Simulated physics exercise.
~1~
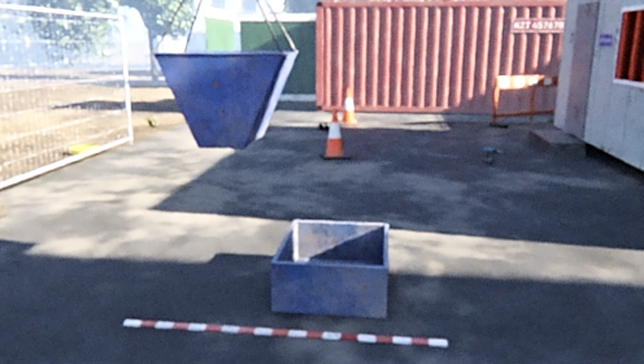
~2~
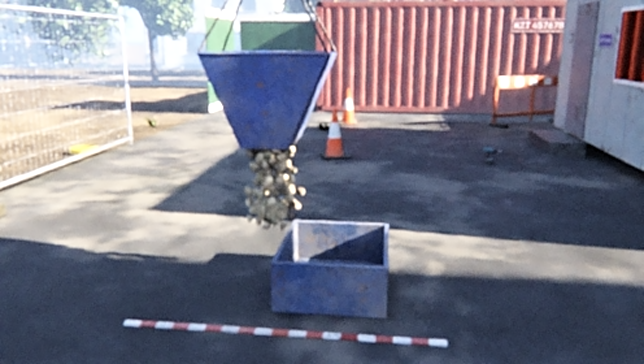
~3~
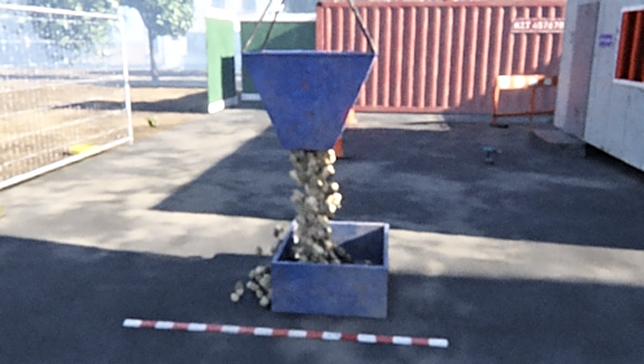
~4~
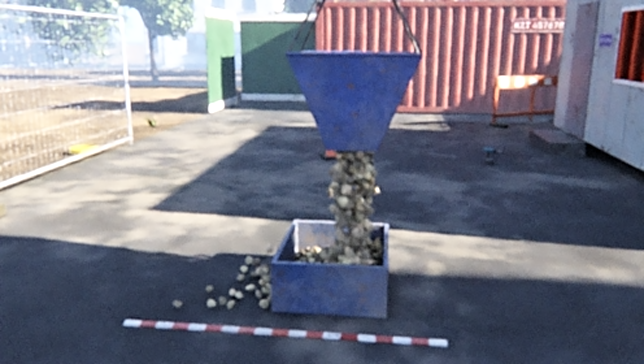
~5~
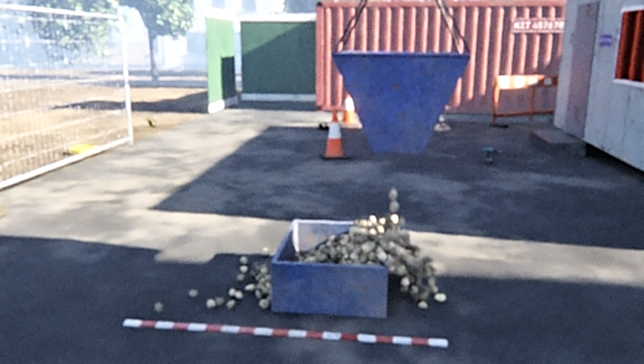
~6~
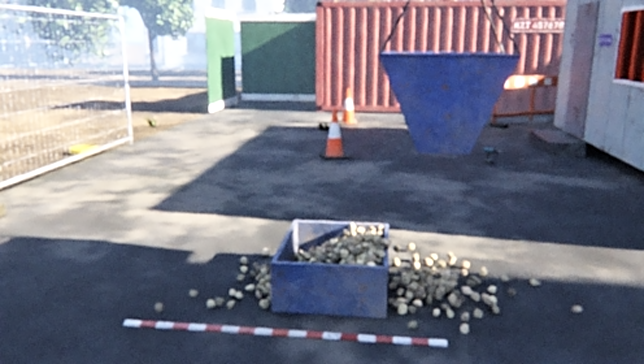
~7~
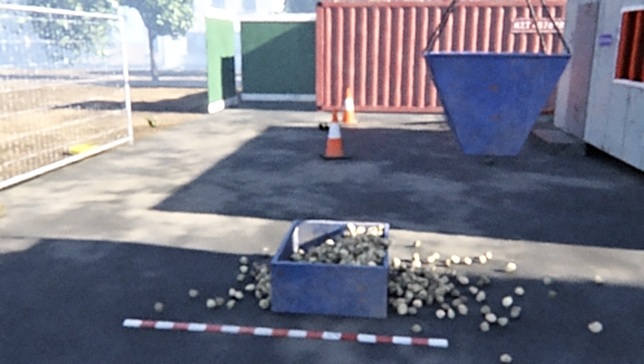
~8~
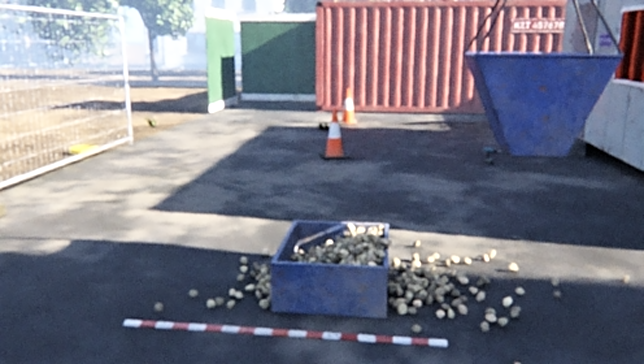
To begin with, a blue tapered hopper hangs from cables above a paved yard, up and to the left of an open blue bin, with a red and white striped staff lying in front. The hopper moves steadily rightwards and pale stones start pouring from its bottom. A few land left of the bin, then the stream falls into it as the hopper passes over. The last stones drop at the bin's right side, spilling and scattering across the ground. The empty hopper carries on right, leaving most stones heaped in the bin, with a small scatter to its left and a larger one to its right.
